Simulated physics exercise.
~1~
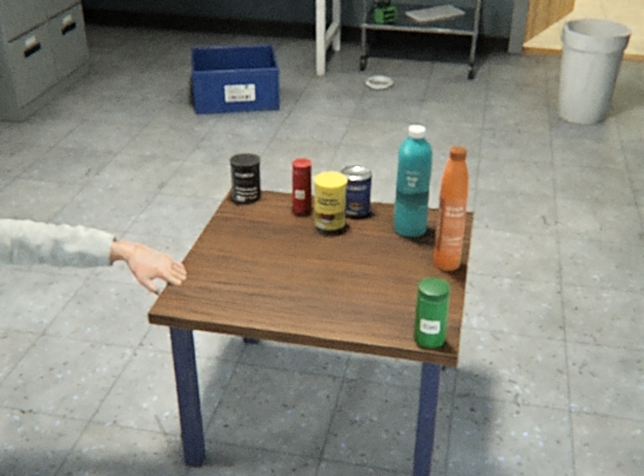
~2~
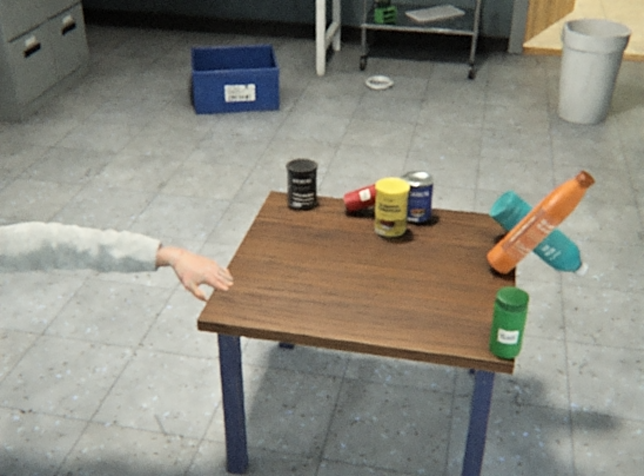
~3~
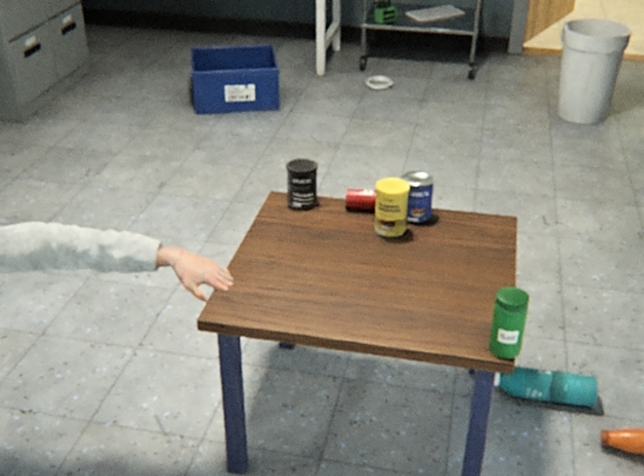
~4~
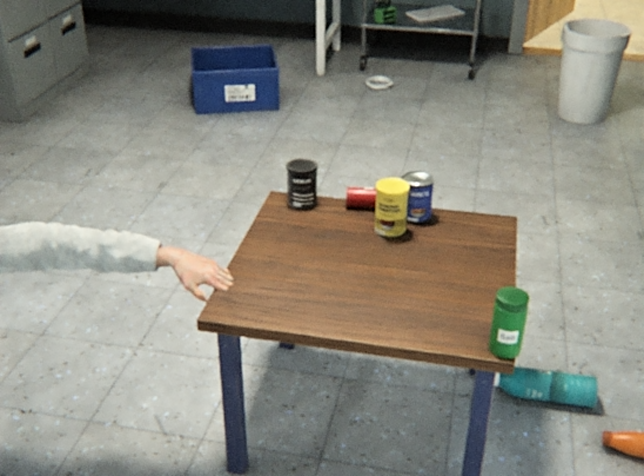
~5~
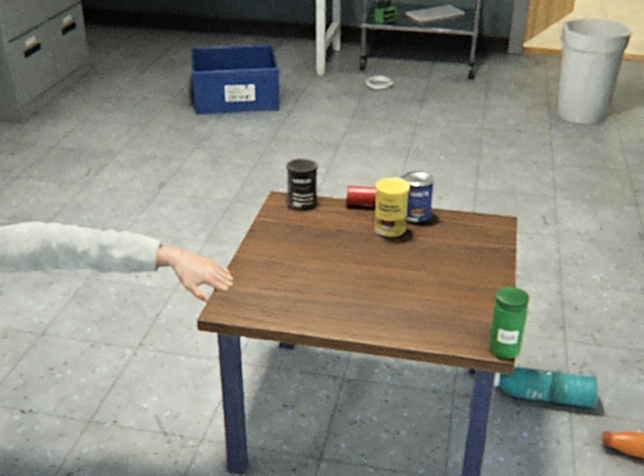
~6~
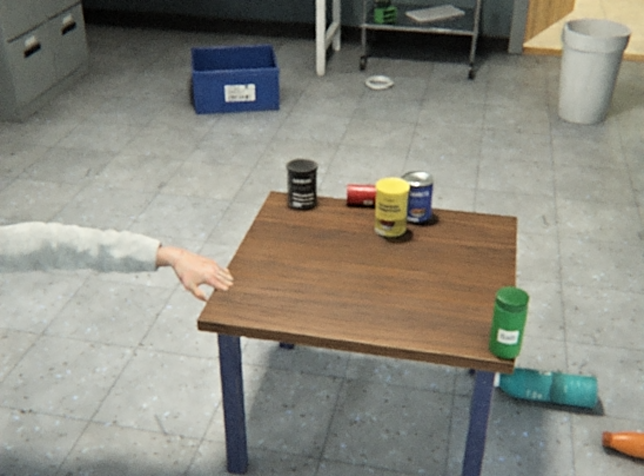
Workshop floor, small table shifting right beside a resting hand, red container toppling on top, turquoise and orange bottles falling off.
